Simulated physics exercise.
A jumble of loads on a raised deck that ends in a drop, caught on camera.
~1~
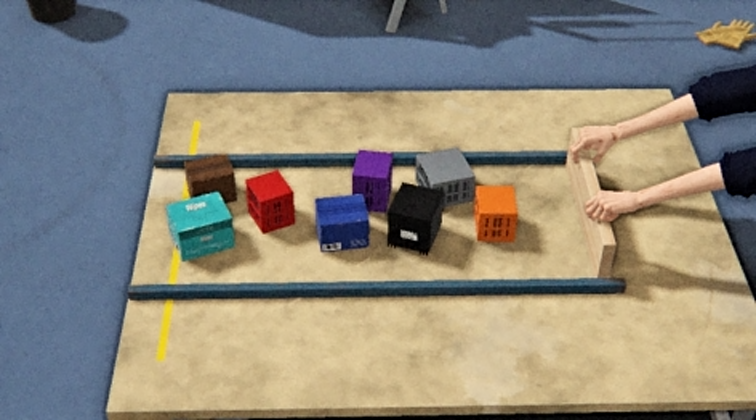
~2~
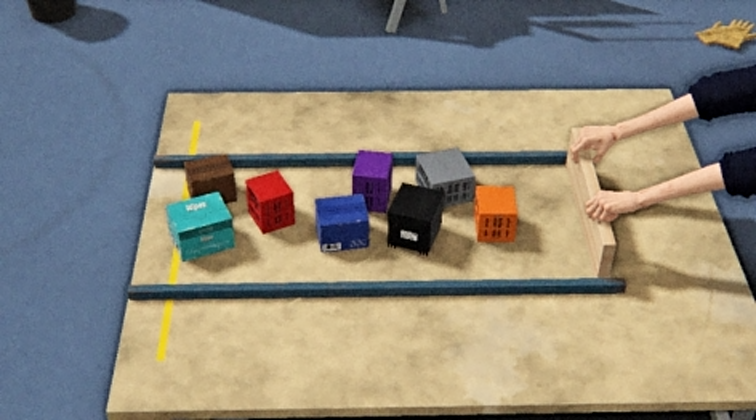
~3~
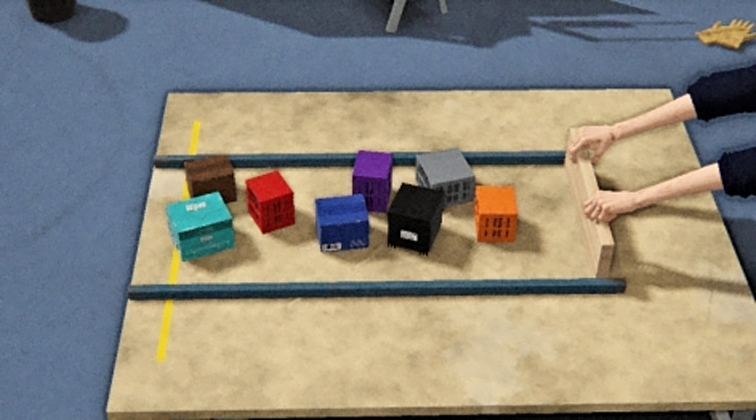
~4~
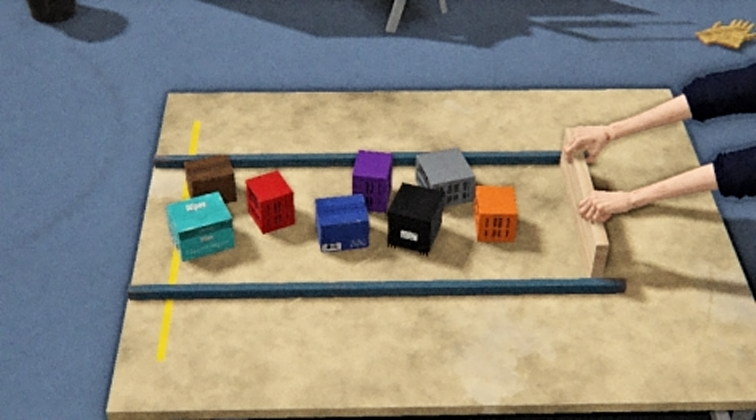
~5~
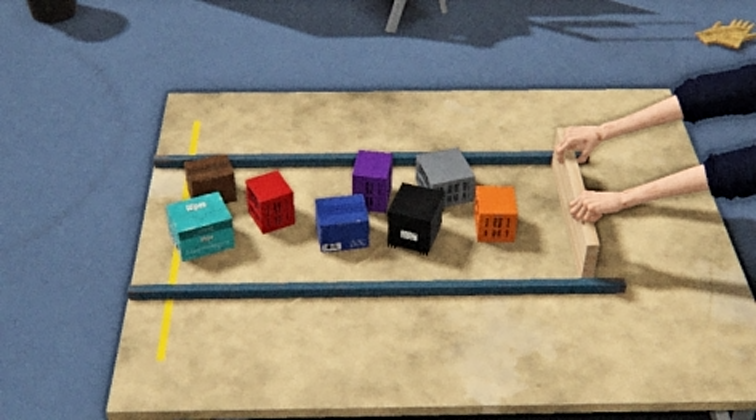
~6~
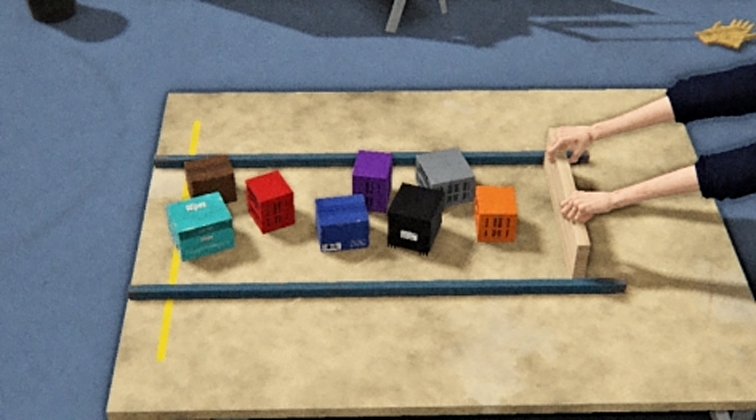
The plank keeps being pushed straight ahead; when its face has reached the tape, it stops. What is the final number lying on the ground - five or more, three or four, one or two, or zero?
I foresee five or more drops here.
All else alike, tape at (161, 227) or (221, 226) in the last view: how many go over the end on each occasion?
Tallies: 7, 4.
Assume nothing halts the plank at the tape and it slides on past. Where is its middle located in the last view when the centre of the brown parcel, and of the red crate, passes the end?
Approx. (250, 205) for the first, approx. (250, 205) for the second.
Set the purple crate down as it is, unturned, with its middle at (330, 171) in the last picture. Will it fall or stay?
Observed: The purple crate does not remain.
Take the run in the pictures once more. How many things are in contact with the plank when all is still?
It's 2 of them.
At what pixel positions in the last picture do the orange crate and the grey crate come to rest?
In order, first (160, 219), then (163, 179).
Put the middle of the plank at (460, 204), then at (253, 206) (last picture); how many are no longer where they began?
Moved so far: 3, then 8.
Early on, none off yet; turquoise box at rest near (200, 227); brown parcel at rest near (211, 182); red crate travelled a little near (258, 201).
Finally, the number that fall off is five or more; lost, black tote, purple crate, blue box, red crate, brown parcel and turquoise box.
